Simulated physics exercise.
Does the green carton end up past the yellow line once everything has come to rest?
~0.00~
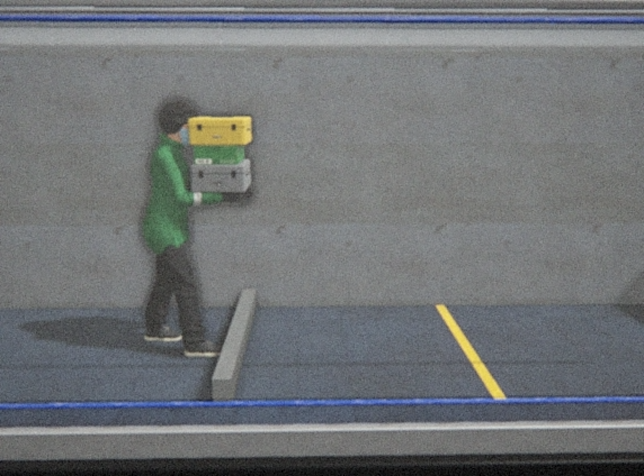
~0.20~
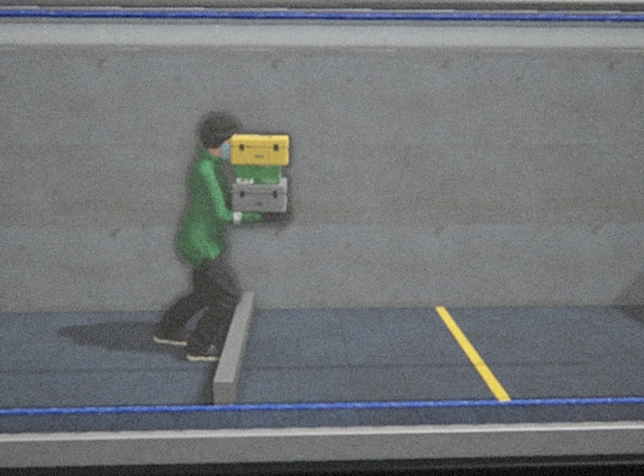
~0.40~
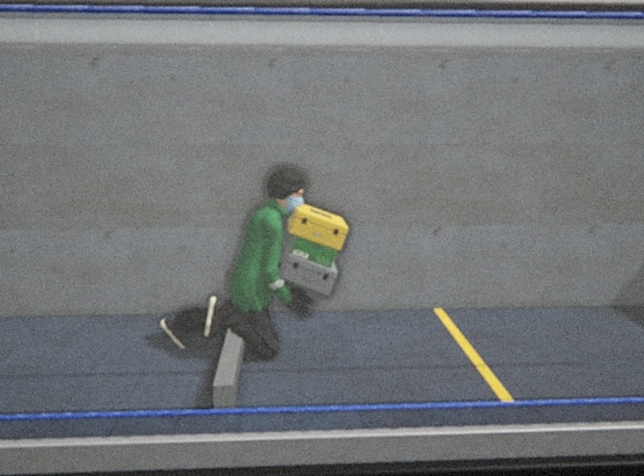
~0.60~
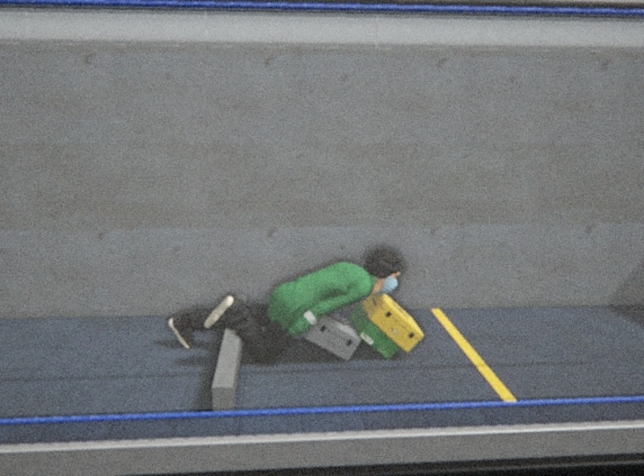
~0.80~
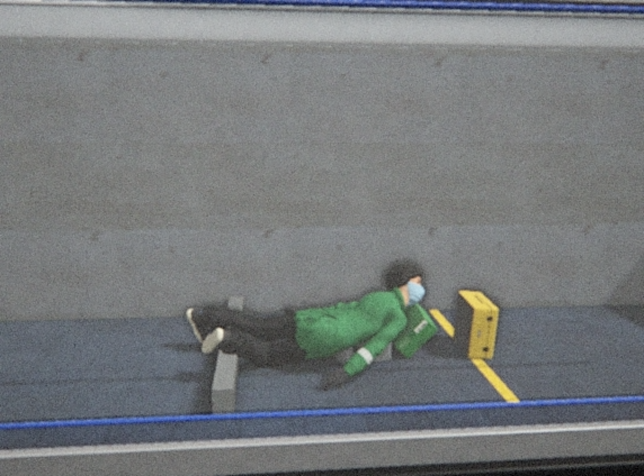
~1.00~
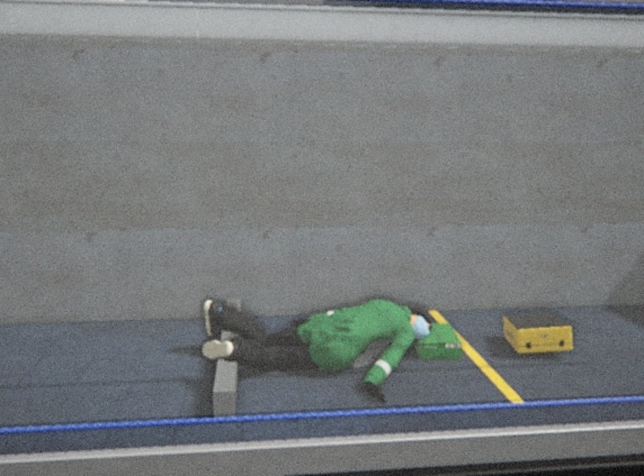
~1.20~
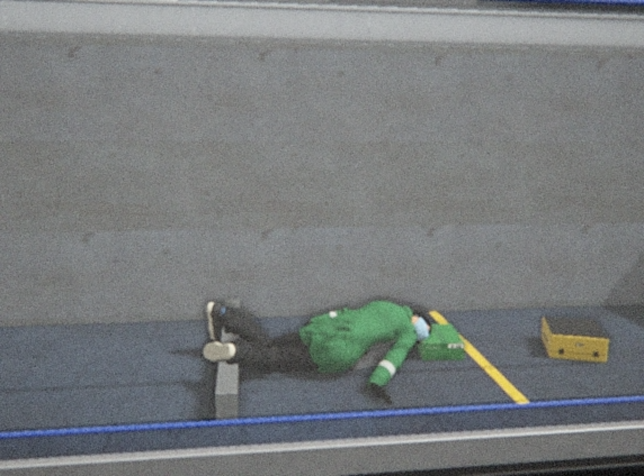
No, the green carton comes to rest just short of the yellow line, by the porter's head.
A porter carrying stacked boxes trips over a low rail and falls flat, spilling them rightward.
